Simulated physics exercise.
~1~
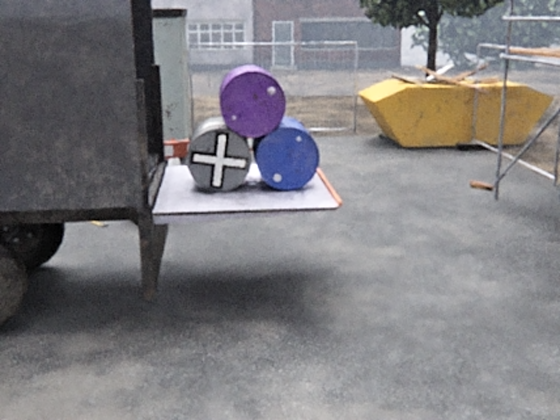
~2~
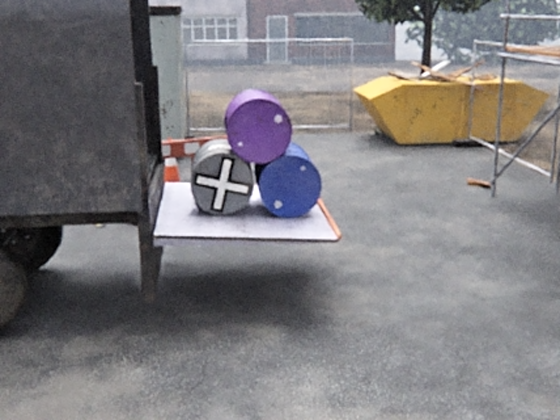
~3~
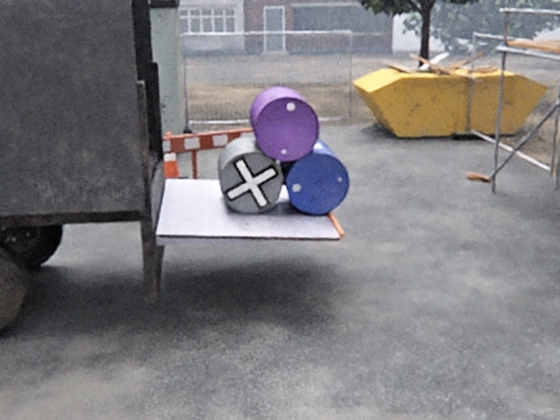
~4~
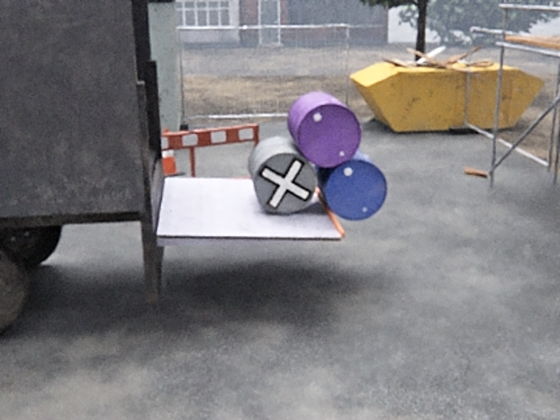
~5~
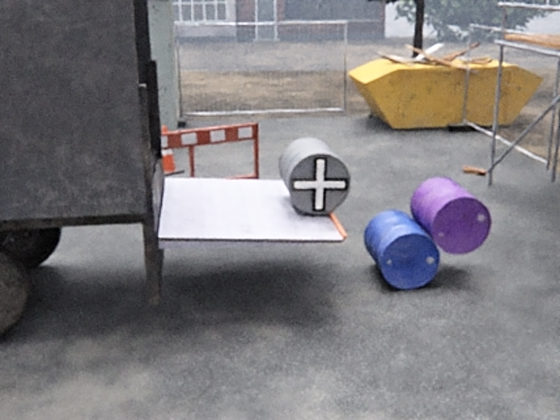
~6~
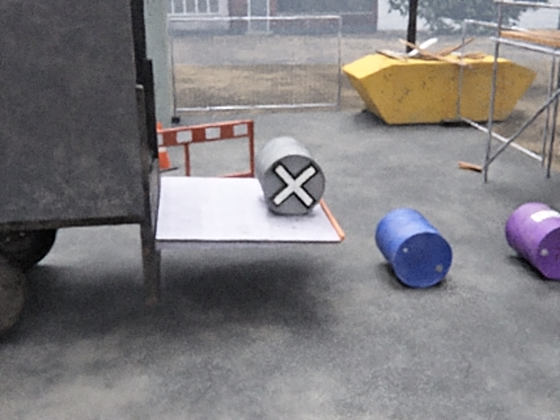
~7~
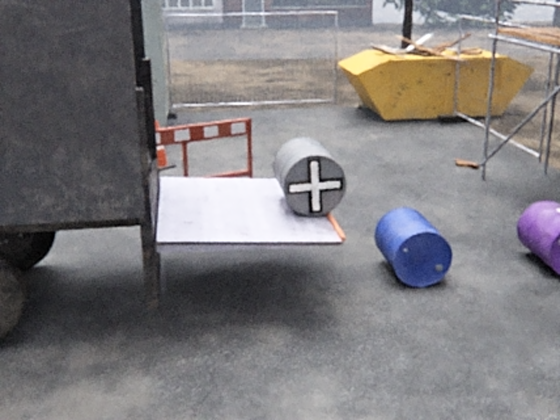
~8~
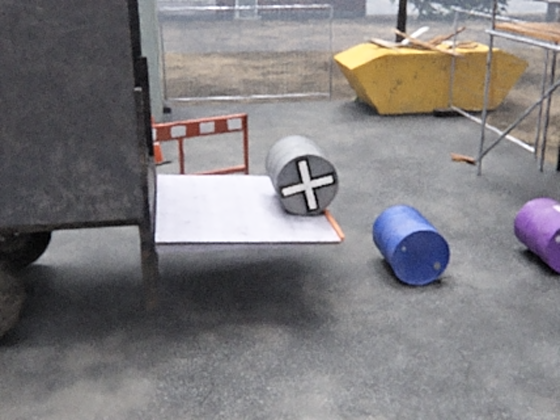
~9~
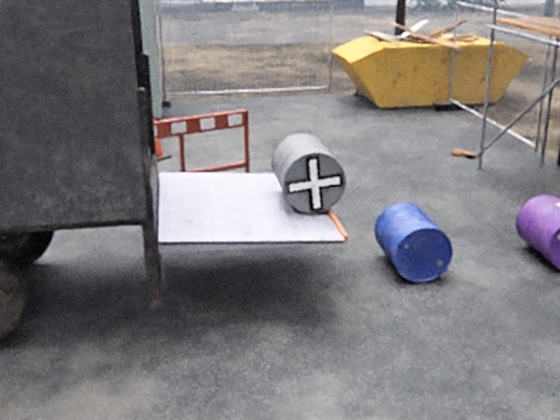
Three stacked drums rolling right as a lorry's tail-lift dips, blue and purple dropping to the ground, the white-crossed grey one staying aboard.
